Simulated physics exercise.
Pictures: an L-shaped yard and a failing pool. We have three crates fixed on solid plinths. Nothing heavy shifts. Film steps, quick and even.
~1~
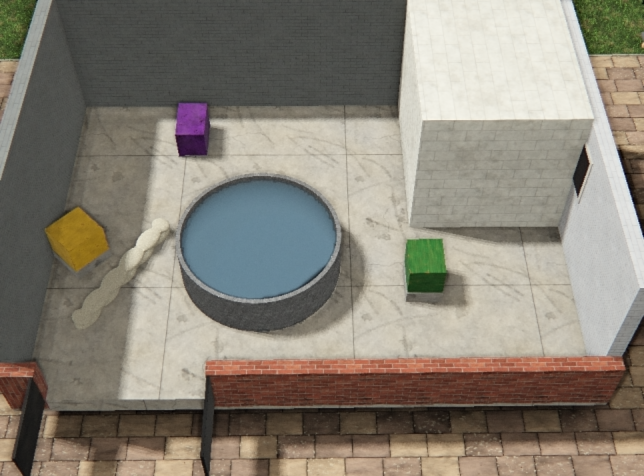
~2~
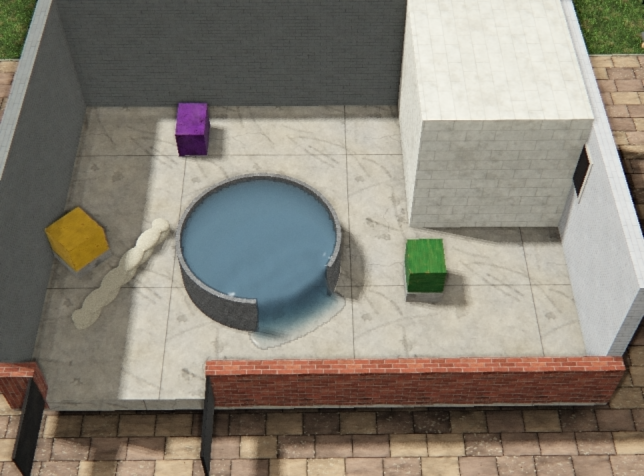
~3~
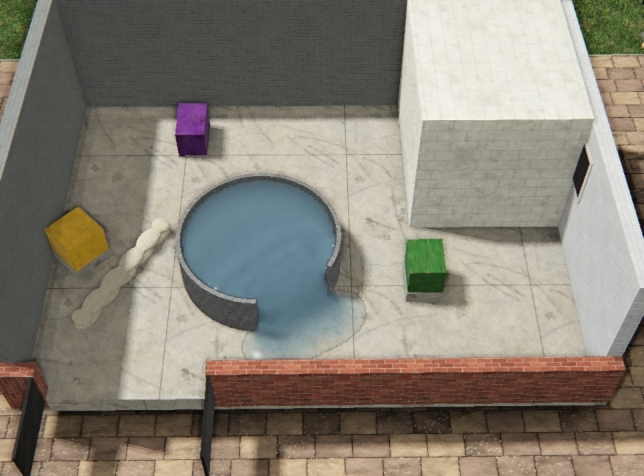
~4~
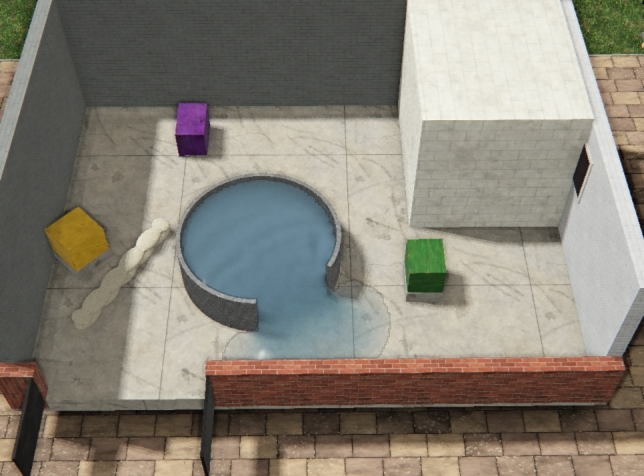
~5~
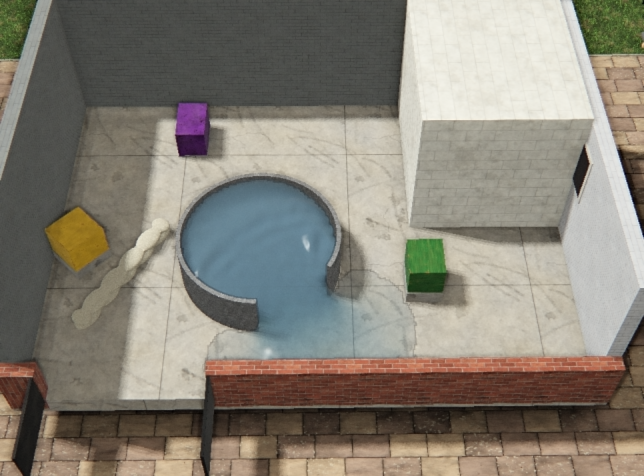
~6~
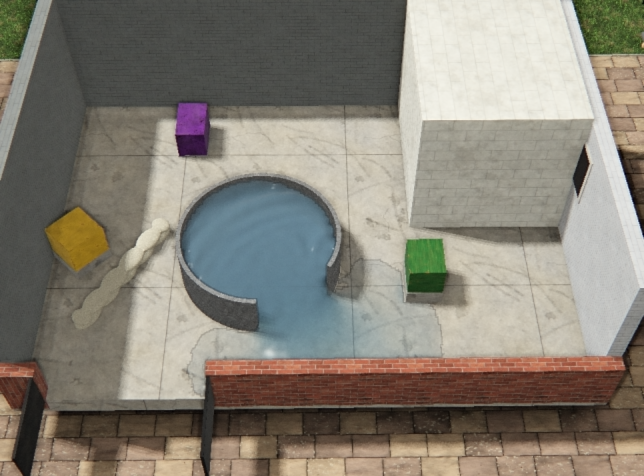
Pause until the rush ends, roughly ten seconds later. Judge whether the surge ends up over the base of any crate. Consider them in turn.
As I see it, the purple crate will be hit by the water; the yellow crate will be spared; the green crate will be spared.
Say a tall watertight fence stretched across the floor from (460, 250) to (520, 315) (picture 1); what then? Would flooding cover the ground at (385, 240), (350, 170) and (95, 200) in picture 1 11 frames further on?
Outcome by spot, in order - unwatered, unwatered, unwatered.
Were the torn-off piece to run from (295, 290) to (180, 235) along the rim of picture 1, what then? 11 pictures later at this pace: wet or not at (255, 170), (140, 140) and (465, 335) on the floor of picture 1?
Point one: Not reached. Point two: Not reached. Point three: Reached.
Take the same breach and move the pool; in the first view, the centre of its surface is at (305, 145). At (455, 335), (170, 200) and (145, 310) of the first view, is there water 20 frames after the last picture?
Results in order - swamped, left untouched, swamped.
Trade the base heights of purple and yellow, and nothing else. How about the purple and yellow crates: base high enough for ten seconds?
Purple crate: Stays clear; yellow crate: Is reached.
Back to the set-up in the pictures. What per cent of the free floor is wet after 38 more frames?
That's roughly 65 per cent.
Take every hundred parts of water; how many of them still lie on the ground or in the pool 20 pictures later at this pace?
98 % or so.
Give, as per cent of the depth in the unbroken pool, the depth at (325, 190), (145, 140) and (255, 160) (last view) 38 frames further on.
Around 6, 0 and 4 %.
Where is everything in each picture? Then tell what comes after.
The round tank at (259, 237) is whole and still, in the first picture.
The front is at (255, 337), out from the gap at (298, 309), in the second picture.
Water pours out at (298, 311) and has run to a hidden place, in the third picture.
The front is at a hidden place, out from the gap at (298, 312), in the fourth picture.
The front is at a hidden place, out from the gap at (298, 312), in the fifth picture.
Water pours out at (298, 312) and has run to a hidden place, in the sixth picture.
A moment on, water covers 20 % of the floor; the purple crate not reached, the yellow crate not reached, the green crate water round its plinth.
Next, water covers 35 % of the floor; the purple crate not reached, the yellow crate not reached, the green crate water round its plinth.
Then, water covers 45 % of the floor; the purple crate not reached, the yellow crate water round its plinth, the green crate water round its plinth.
Later, water covers 65 % of the floor; the purple crate water round its plinth, the yellow crate water round its plinth, the green crate water round its plinth.
In the end, water covers 95 % of the floor; the purple crate was topped, the yellow crate stayed above the water, the green crate stayed above the water.
